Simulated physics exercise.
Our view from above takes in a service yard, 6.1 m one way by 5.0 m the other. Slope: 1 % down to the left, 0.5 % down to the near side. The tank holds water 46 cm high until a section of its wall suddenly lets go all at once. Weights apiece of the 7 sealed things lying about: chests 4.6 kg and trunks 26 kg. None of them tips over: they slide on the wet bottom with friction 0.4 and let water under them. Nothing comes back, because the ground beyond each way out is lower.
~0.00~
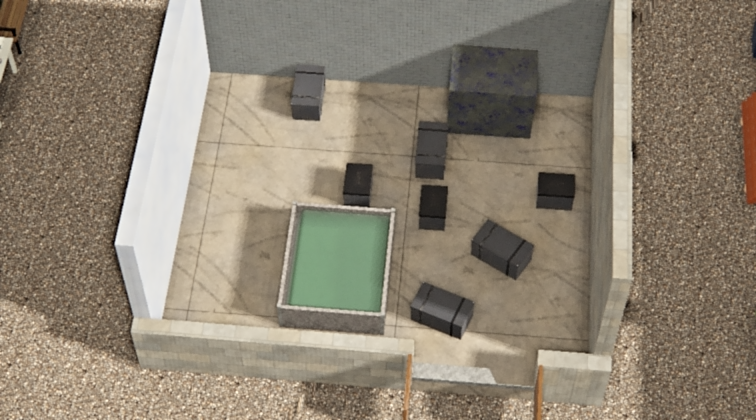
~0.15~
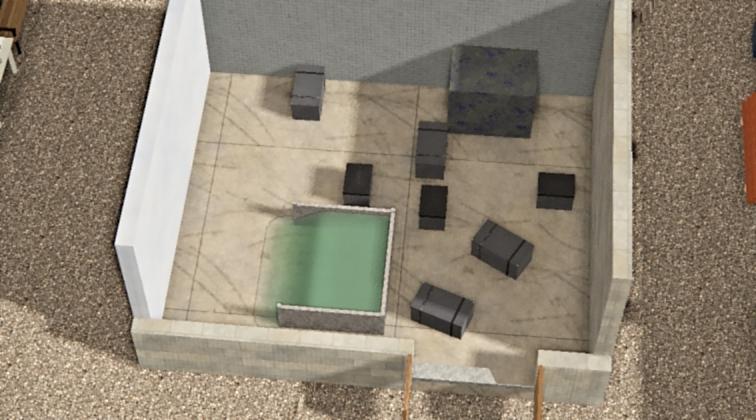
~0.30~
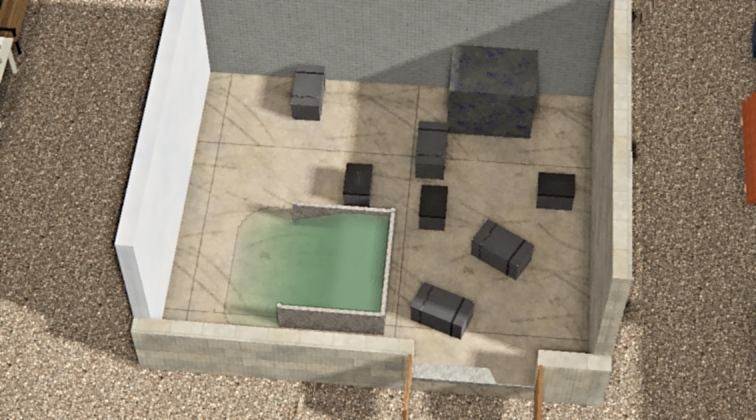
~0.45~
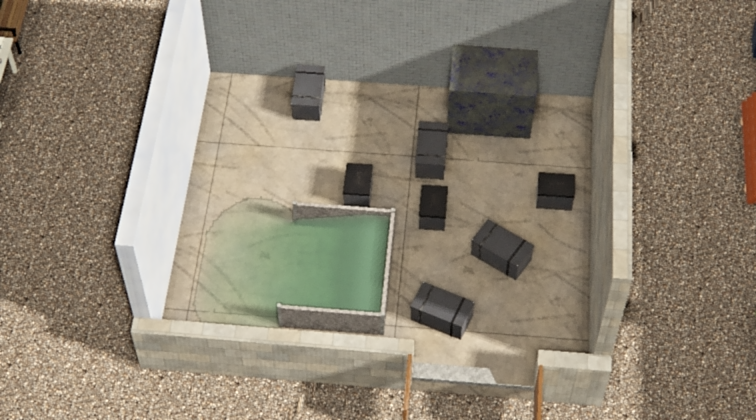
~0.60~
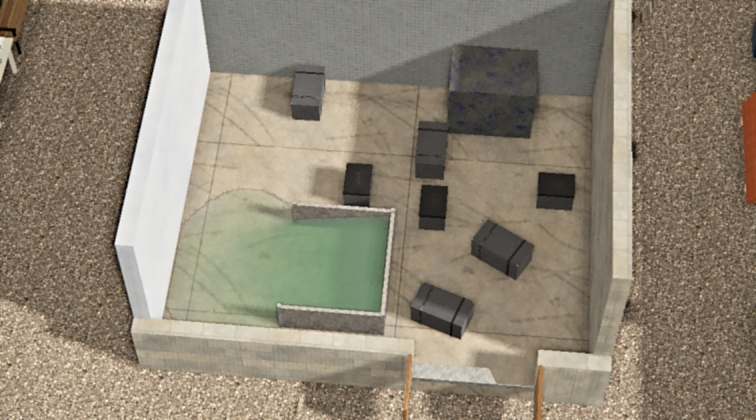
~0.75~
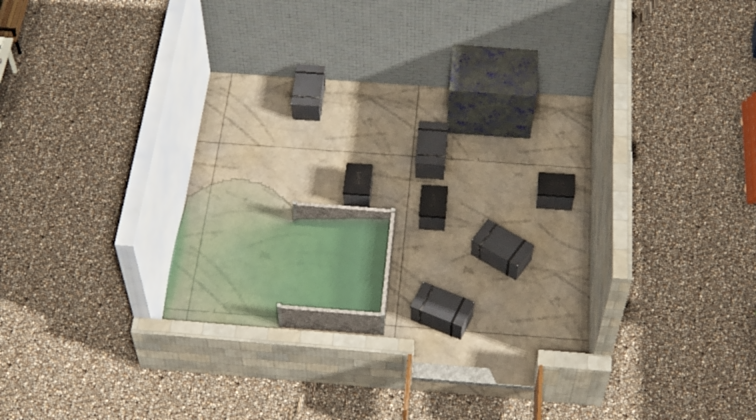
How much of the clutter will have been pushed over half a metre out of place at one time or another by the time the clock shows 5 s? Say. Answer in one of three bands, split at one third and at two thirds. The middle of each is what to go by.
Under a third.
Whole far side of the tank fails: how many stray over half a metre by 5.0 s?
Then it comes to 4.
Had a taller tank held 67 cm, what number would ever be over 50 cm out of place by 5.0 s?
That would give 1.
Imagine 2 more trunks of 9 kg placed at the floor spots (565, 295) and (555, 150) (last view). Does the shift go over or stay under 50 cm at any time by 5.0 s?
In turn: Short of it, short of it.
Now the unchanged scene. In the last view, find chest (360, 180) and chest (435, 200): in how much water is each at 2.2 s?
Some 0 cm at the first, some 0 cm at the second.
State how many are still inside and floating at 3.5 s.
0 of them.
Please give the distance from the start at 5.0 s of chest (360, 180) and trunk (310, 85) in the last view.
The first ends 0 centimetres from its start and the second 120 centimetres.
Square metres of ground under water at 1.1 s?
I'd estimate close to 7.5 m2.
After 1.1 s 0 of 7 are over 50 cm from their spots; 0 afloat.
After 2.2 s 0 of 7 are over 50 cm from their spots; 0 afloat.
After 3.5 s 0 of 7 are over 50 cm from their spots; 0 afloat.
After 5.0 s 1 of 7 are over 50 cm from their spots, and 1 have been at some point; 0 afloat.
